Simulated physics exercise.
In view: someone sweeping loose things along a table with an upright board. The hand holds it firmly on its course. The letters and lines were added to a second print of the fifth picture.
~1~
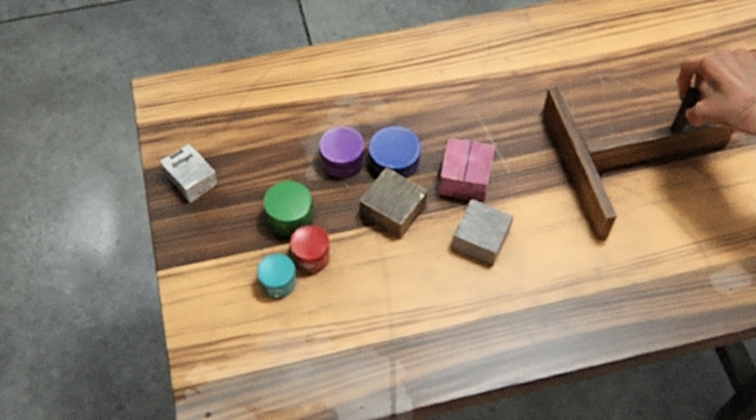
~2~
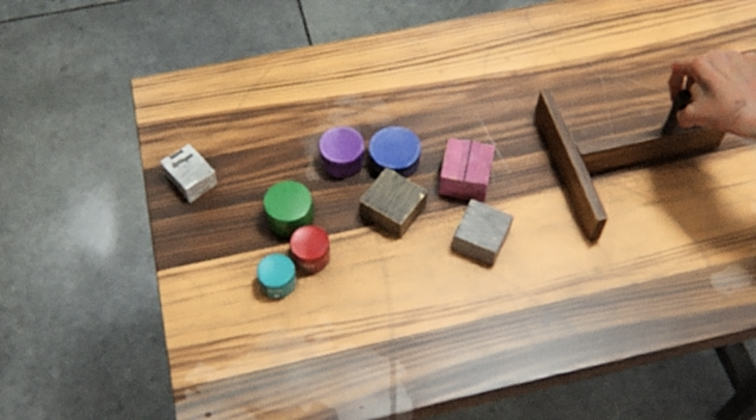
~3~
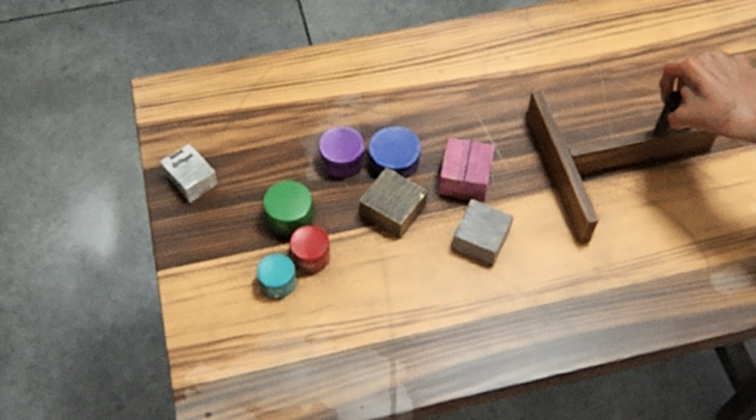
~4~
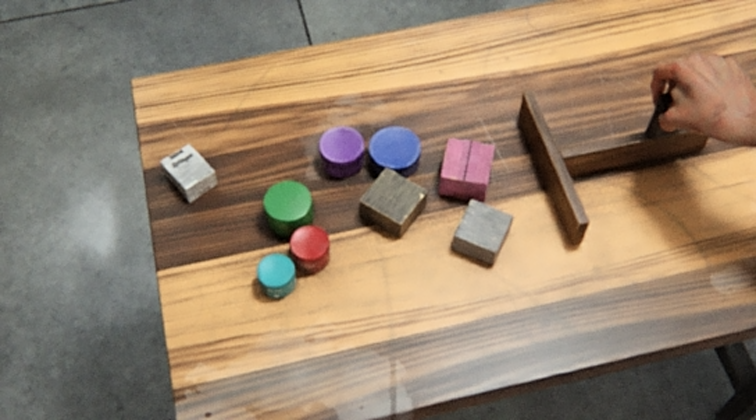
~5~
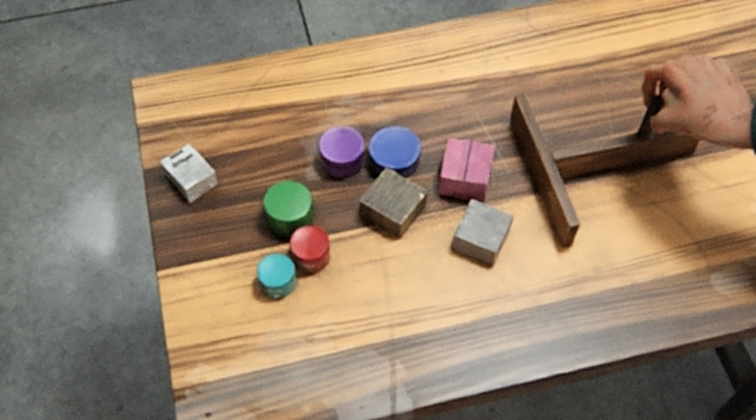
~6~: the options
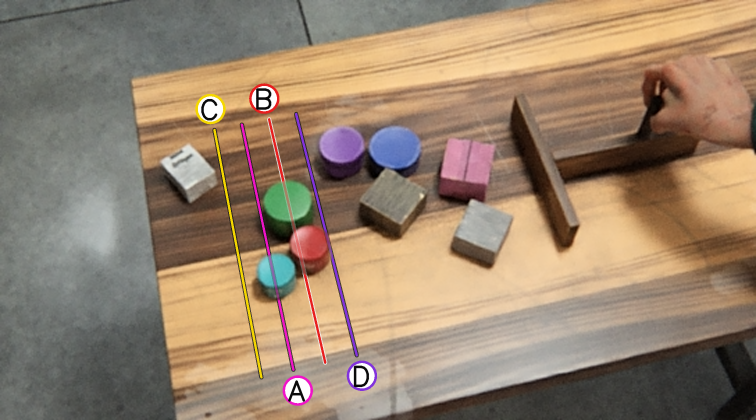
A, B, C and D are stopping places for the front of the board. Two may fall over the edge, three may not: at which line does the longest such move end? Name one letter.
It should halt at C.
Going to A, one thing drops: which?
The green tin.
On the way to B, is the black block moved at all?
By then, yes.
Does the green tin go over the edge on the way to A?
Yes.
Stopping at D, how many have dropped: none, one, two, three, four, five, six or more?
The count is none.
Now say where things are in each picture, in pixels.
In the first picture, board (582, 149); blue jar (394, 154); black block (393, 203).
In the second picture, board (573, 150); purple tub (342, 152).
In the third picture, board (564, 152); green tin (289, 209).
In the fourth picture, board (555, 154); red tub (310, 250).
In the fifth picture, board (546, 156); grey block (482, 232); blue jar (394, 154); black block (393, 203).
On the marked copy, A at (266, 237); B at (295, 231); C at (236, 243); D at (324, 225).
With C. Early on, board (439, 178); grey block (427, 254); blue jar (389, 152).
Further on, board (327, 201); green tin (198, 221); turquoise tub (260, 290).
At the end, board (236, 220); green tin over the edge; black block (158, 238); one fallen.
As for the rest, A is within the limit but short; B is within the limit but short; D is within the limit but short.
